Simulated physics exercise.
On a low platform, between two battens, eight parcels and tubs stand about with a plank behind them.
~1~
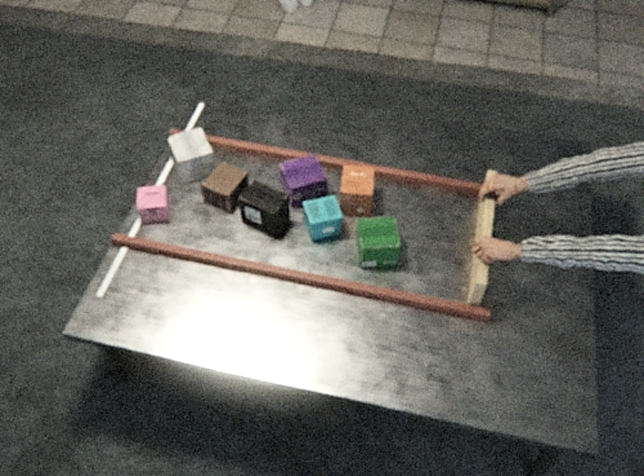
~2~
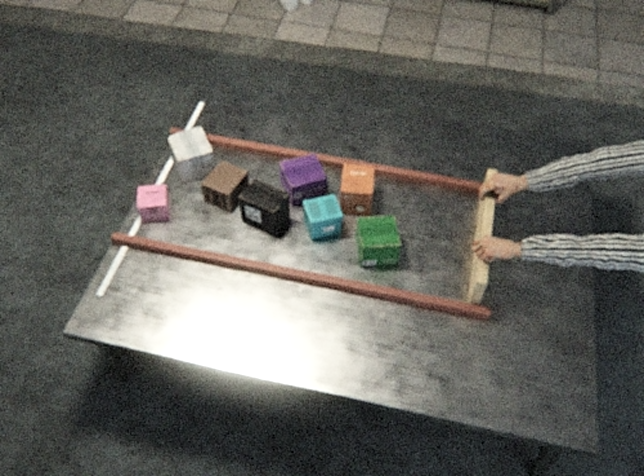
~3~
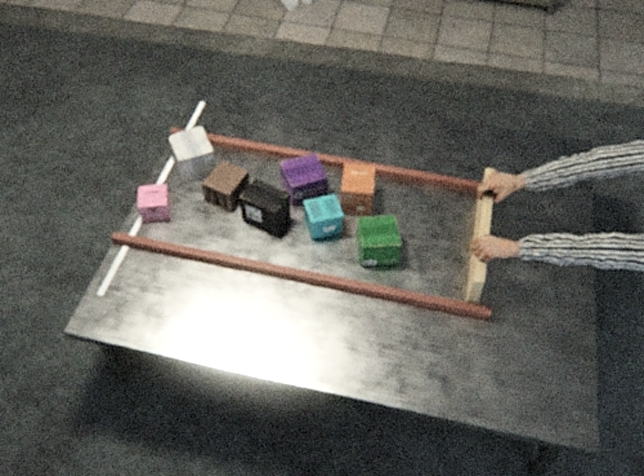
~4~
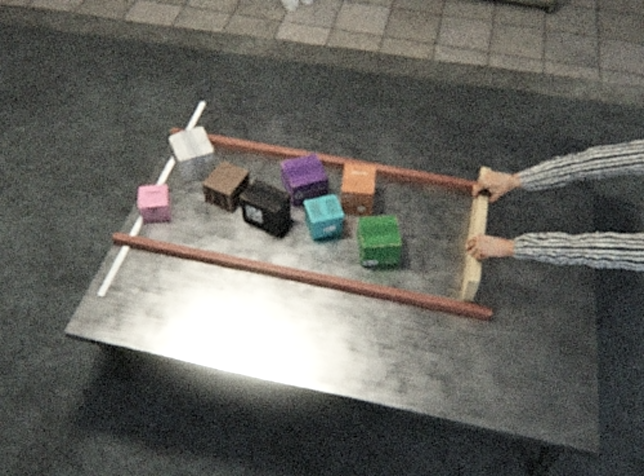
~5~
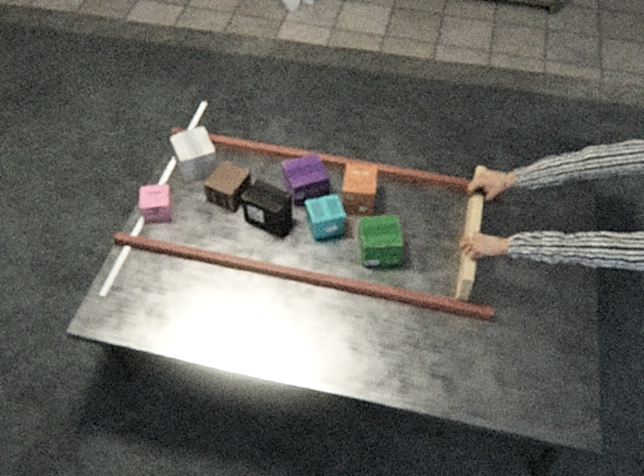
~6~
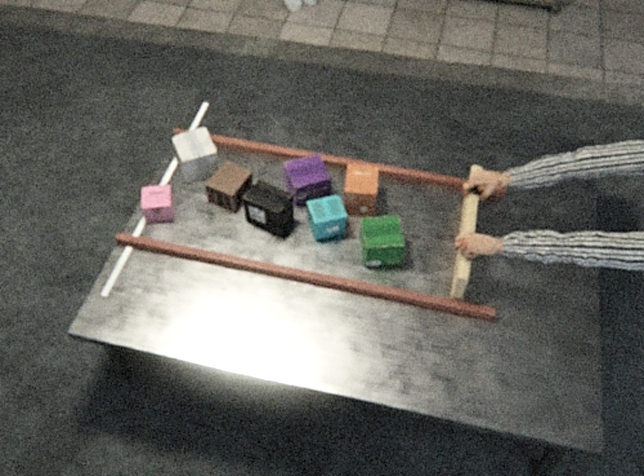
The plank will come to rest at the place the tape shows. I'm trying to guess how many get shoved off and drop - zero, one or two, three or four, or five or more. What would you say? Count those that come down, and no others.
The fall count hits five or goes past it.
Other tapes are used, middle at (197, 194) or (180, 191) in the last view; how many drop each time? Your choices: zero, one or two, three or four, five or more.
One after the other, that's 3 or 4 for the first and more than four for the second.
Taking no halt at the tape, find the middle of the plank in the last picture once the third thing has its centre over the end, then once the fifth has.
Its middle is near (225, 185) and then near (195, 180).
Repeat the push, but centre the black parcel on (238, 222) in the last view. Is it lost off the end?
Observed: The black parcel does not remain.
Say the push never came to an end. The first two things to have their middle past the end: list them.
Those two are the pink box and, after it, the white parcel.
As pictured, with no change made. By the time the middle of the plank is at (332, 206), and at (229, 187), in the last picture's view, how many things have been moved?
Counts: 6, 8.
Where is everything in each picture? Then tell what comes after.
In the first picture, pink box (154, 204); white parcel (192, 156); brown crate (226, 187); plank (483, 237); tape (157, 188).
In the second picture, white parcel (192, 155); turquoise tote (323, 218).
In the third picture, brown crate (227, 186); purple box (304, 180).
In the fourth picture, pink box (155, 204); plank (477, 234).
In the fifth picture, white parcel (194, 155); green parcel (380, 241).
In the sixth picture, pink box (158, 204); white parcel (196, 155); brown crate (230, 187); plank (467, 232); tape (161, 188).
Early on, none off yet; pink box at rest near (158, 204); white parcel at rest near (196, 155); brown crate at rest near (230, 187).
A while later, none off yet; pink box travelled about its own width near (132, 204); white parcel travelled about its own width near (173, 147); brown crate travelled about its own width near (183, 172).
Finally, the number that fall off is five or more; lost, green parcel, orange box, turquoise tote, purple box, black parcel, brown crate, white parcel and pink box.
